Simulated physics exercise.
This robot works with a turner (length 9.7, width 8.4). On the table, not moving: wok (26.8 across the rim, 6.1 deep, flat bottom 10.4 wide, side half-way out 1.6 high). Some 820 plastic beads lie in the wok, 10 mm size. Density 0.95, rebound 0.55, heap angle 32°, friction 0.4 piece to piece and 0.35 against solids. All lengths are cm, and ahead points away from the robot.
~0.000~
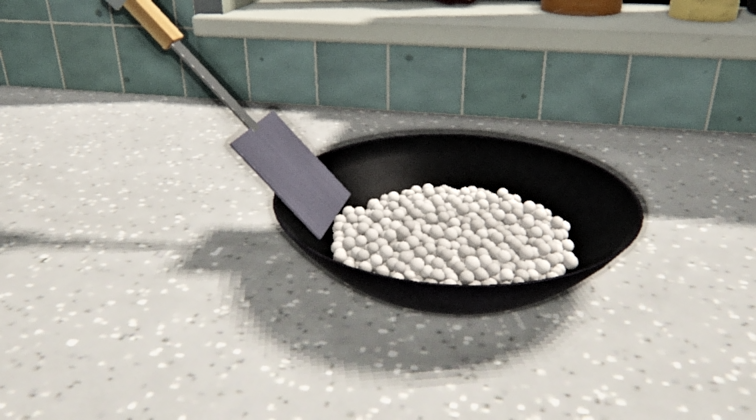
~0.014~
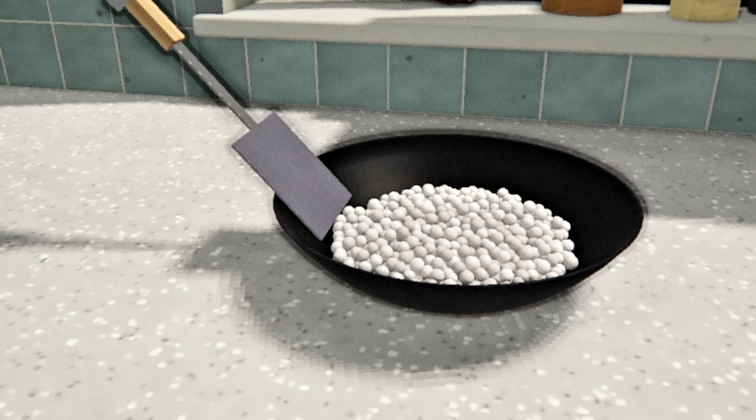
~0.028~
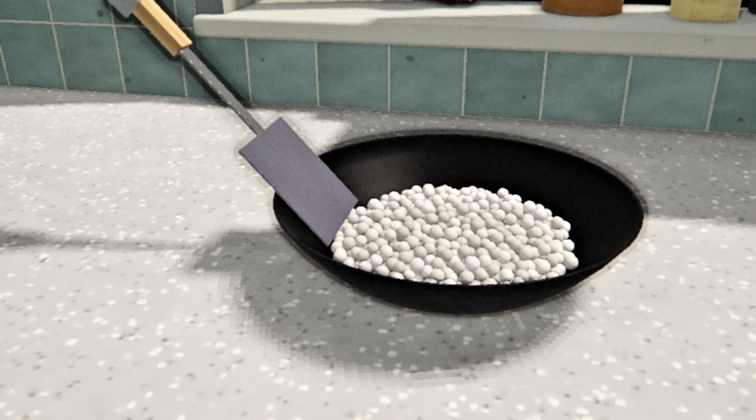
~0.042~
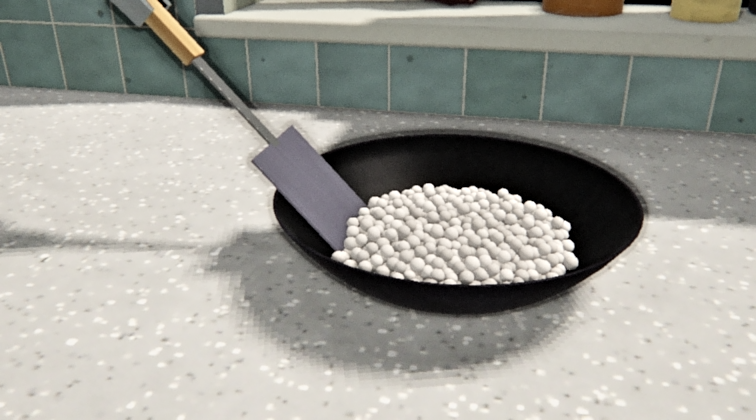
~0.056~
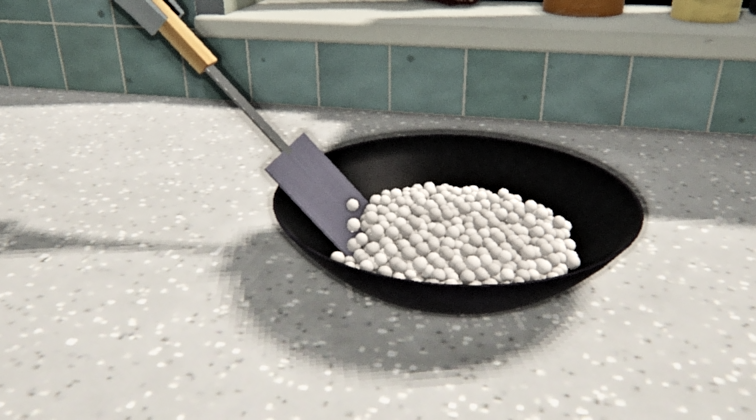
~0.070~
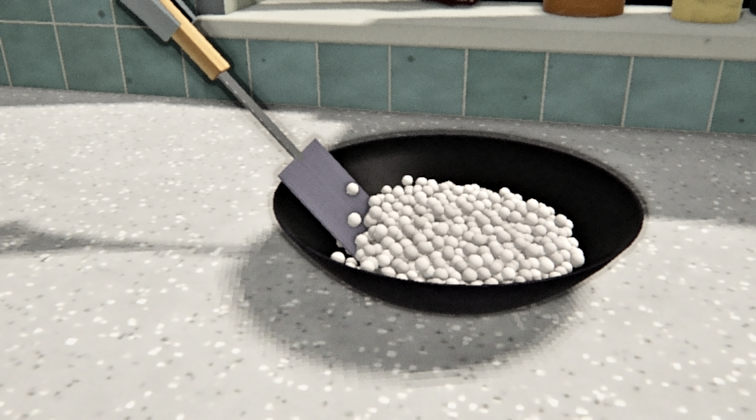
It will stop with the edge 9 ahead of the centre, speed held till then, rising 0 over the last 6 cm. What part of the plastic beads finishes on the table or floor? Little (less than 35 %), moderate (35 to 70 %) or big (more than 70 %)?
A little share, less than 35 %, ends on the table or floor.
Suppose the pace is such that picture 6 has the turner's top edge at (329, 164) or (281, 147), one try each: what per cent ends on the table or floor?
About 45 and 15 per cent.
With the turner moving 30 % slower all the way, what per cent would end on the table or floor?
In that case some 15 per cent.
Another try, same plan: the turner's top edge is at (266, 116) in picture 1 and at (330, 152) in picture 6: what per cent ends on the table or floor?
Some 40 per cent.
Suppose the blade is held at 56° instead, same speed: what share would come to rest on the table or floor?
In that case some 25 per cent.
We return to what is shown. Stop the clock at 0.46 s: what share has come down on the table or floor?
Roughly 20 per cent.
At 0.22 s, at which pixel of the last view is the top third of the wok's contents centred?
Around (554, 217).
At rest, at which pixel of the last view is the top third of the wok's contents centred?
At about (578, 230).
After 0.14 s, sloping 47°, highest piece 10 above the table; 823 in the wok.
After 0.22 s, sloping 47°, highest piece 8 above the table; 823 in the wok.
After 0.46 s, sloping 47°, highest piece 8 above the table; 632 in the wok, 164 on the table or floor, 27 on the blade or in flight.
After 1.51 s, sloping 47°, highest piece 7 above the table; 628 in the wok, 195 on the table or floor.
At rest, 628 in the wok, 195 on the table or floor. That is 24 % on the table or floor.
